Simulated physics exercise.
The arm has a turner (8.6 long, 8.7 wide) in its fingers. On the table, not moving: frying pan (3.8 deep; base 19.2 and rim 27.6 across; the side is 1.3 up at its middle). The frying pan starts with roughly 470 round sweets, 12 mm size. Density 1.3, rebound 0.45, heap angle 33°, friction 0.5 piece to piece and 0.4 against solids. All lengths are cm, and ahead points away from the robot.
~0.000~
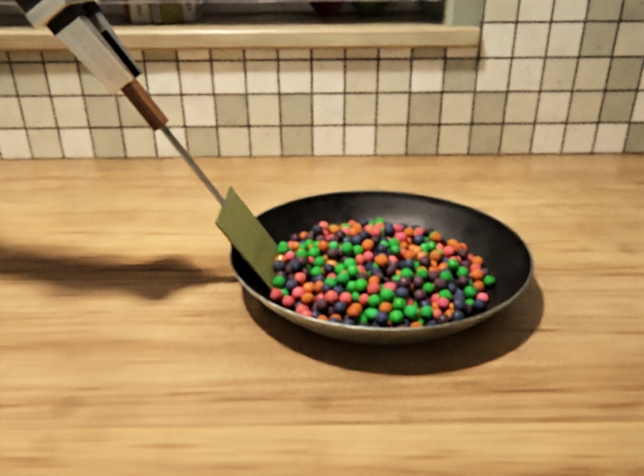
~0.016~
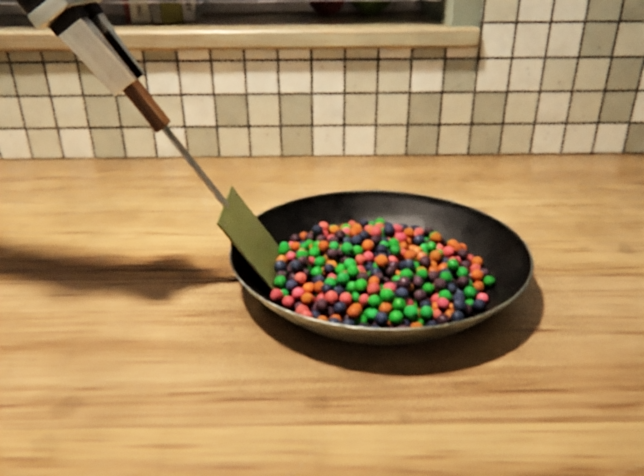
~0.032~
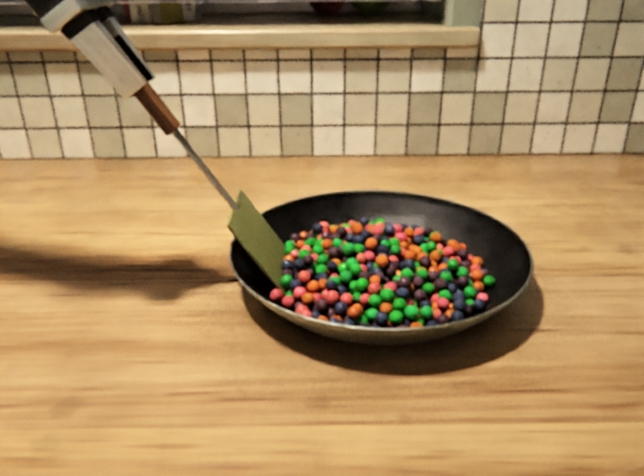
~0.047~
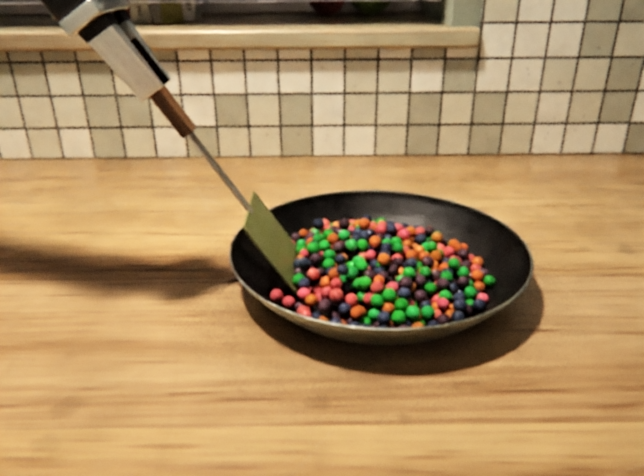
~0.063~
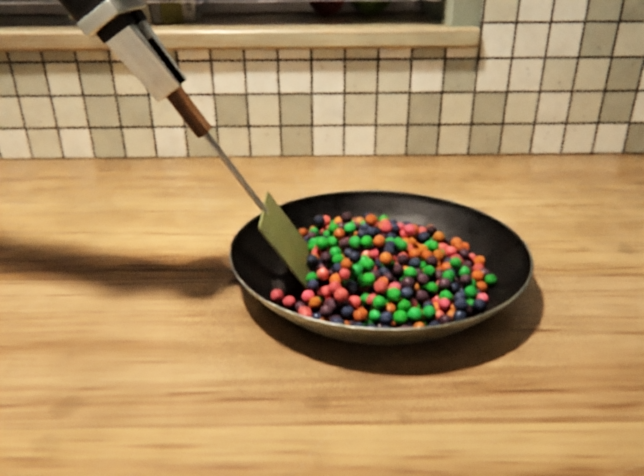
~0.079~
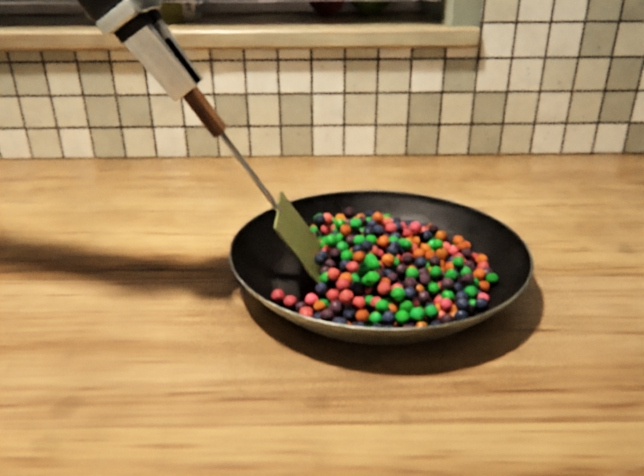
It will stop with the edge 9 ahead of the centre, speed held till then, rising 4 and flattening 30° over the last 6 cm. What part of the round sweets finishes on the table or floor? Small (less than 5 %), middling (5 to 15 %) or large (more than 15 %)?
A large share, more than 15 %, ends on the table or floor.
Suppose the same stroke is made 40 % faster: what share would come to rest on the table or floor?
In that case some 25 per cent.
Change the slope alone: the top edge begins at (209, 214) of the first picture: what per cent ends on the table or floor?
About 20 per cent.
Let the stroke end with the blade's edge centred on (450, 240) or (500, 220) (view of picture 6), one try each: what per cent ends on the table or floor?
Some 10 and 30 per cent.
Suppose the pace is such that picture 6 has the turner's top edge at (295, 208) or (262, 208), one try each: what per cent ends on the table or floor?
Some 25 and 10 per cent.
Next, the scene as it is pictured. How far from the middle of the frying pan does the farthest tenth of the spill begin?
Some 45 cm.
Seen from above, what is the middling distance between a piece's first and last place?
About 5 cm.
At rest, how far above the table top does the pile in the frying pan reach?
About 4.5 cm.
After 0.14 s, sloping 57°, highest piece 9 above the table; 474 in the frying pan.
After 0.19 s, sloping 47°, highest piece 7 above the table; 474 in the frying pan.
After 0.42 s, sloping 27°, highest piece 8 above the table; 355 in the frying pan, 111 on the table or floor, 8 on the blade or in flight.
After 1.47 s, sloping 27°, highest piece 5 above the table; 355 in the frying pan, 119 on the table or floor.
At rest, 355 in the frying pan, 119 on the table or floor. That is 25 % on the table or floor.
